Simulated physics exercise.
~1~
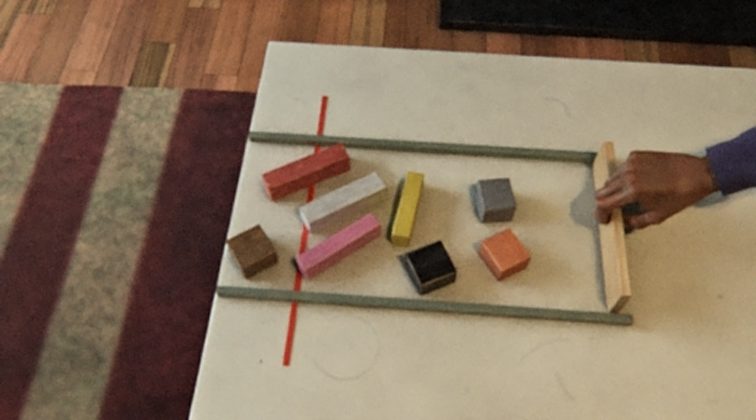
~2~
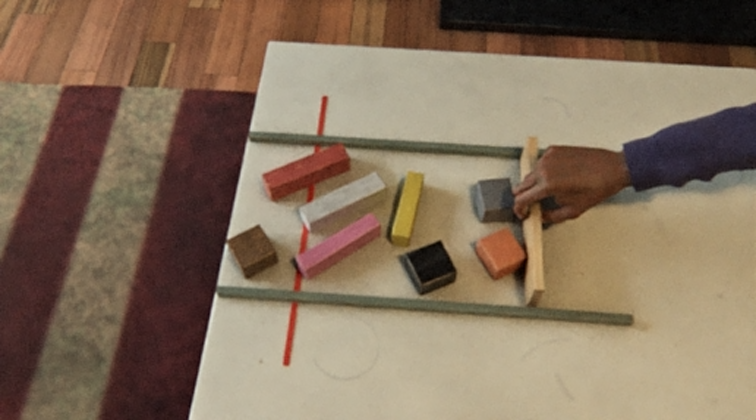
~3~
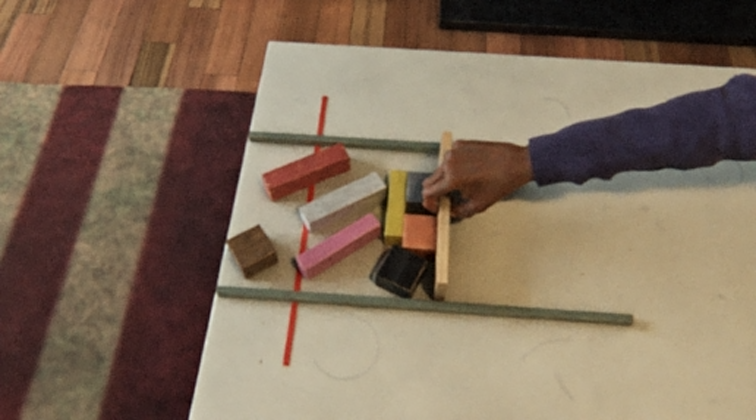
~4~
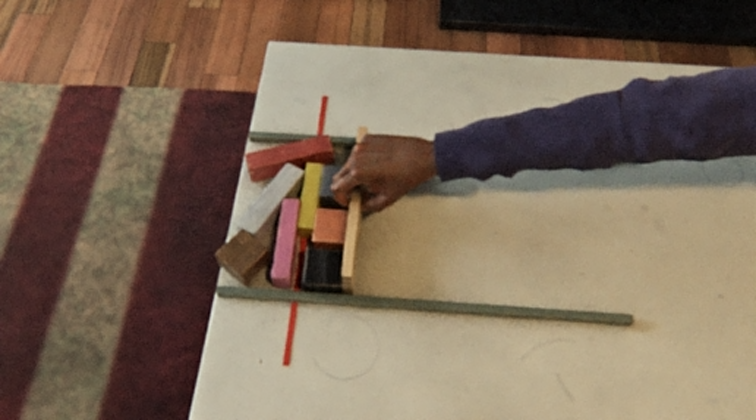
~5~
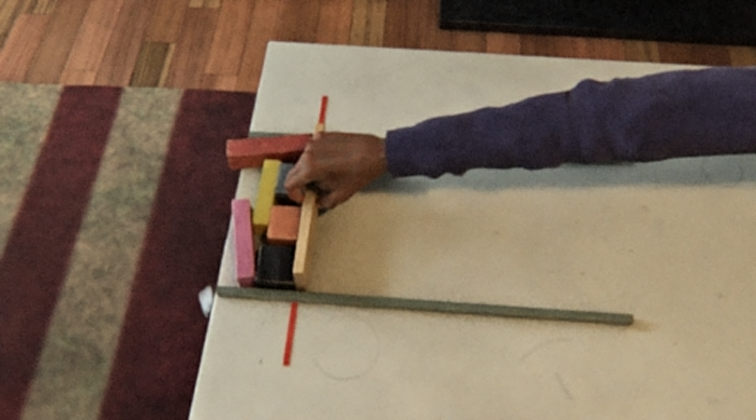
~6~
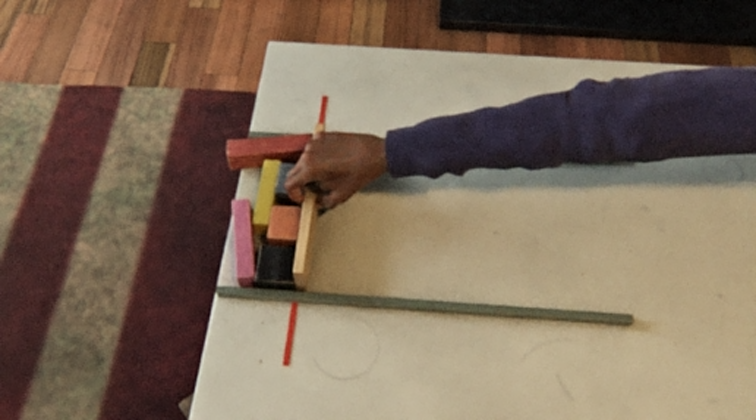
On a white tabletop, a hand slides a wooden board left between rails, bunching coloured blocks and pushing two off the edge.
